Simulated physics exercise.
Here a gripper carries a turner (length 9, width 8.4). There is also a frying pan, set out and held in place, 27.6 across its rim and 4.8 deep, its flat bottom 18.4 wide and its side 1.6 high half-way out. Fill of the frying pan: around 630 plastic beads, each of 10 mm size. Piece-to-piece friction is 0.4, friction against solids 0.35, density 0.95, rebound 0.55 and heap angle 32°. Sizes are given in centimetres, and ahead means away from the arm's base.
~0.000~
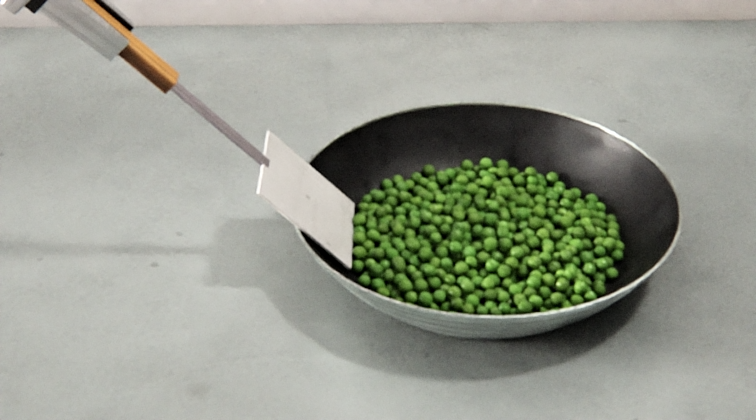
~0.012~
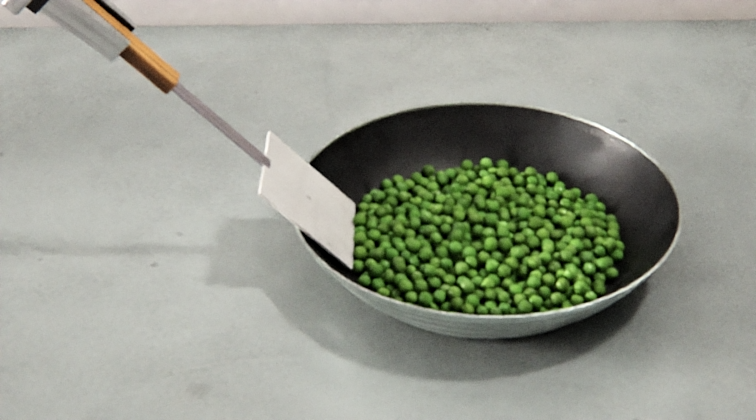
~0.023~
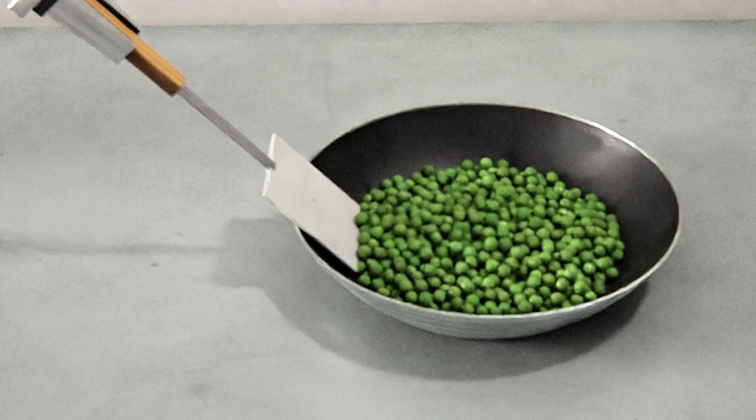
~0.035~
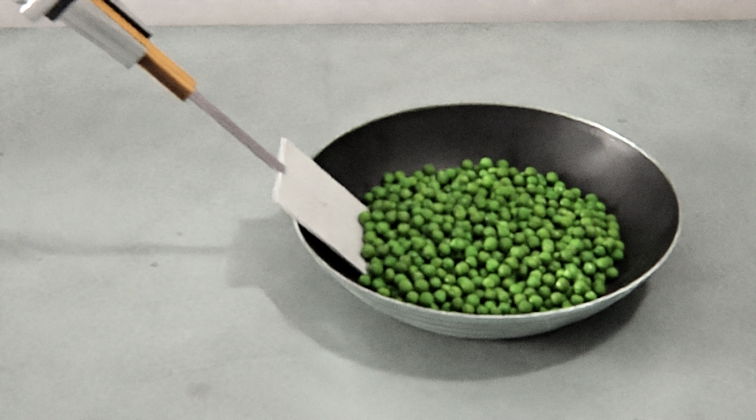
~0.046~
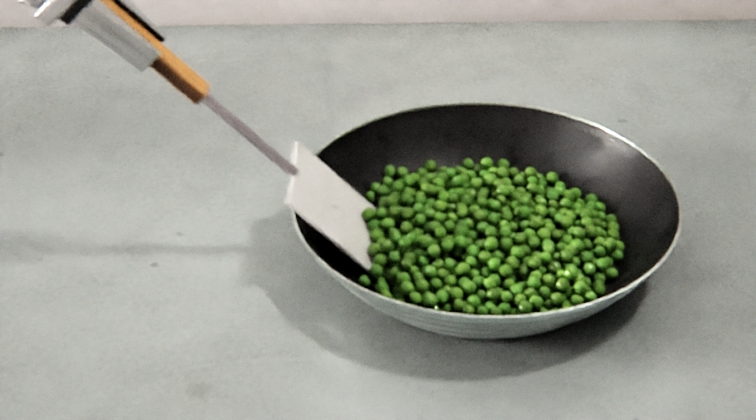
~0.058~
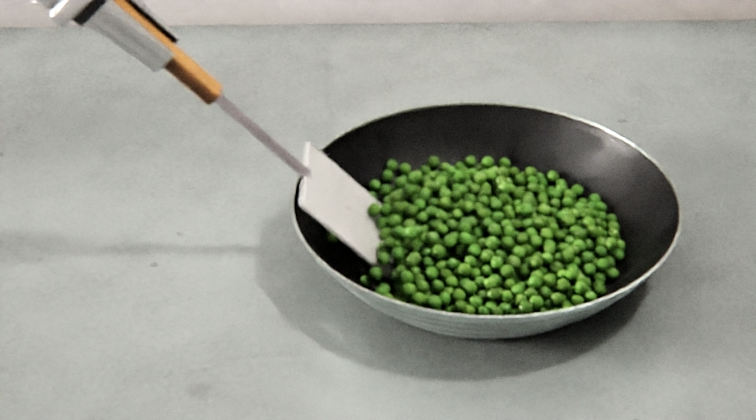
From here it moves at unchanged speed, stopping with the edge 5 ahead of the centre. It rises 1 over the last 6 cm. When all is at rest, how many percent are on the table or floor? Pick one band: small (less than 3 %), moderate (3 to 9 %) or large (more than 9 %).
Small.
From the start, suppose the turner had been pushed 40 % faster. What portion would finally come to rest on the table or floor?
Around 0 per cent would finish on the table or floor.
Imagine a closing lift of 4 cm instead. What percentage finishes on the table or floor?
It comes to near 0 percent.
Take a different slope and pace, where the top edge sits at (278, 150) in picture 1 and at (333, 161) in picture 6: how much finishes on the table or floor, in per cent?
Close to 0 in a hundred.
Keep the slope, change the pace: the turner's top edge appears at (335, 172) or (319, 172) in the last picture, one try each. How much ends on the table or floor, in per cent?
5 % and 0 %.
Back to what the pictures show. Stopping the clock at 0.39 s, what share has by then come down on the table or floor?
About 0 per cent.
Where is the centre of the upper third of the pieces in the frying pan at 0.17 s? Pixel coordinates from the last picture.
I'd put it close to (513, 219).
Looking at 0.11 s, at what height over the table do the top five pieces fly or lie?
Somewhere near 5 cm, I'd say.
By 0.11 s, sloping 47°, highest piece 7 above the table; 626 in the frying pan.
By 0.17 s, sloping 47°, highest piece 7 above the table; 626 in the frying pan.
By 0.39 s, sloping 47°, highest piece 5 above the table; 625 in the frying pan, 1 on the table or floor.
By 1.44 s, sloping 47°, highest piece 4 above the table; 625 in the frying pan, 1 on the table or floor.
Final count, 625 in the frying pan, 1 on the table or floor. That is 0 % on the table or floor.
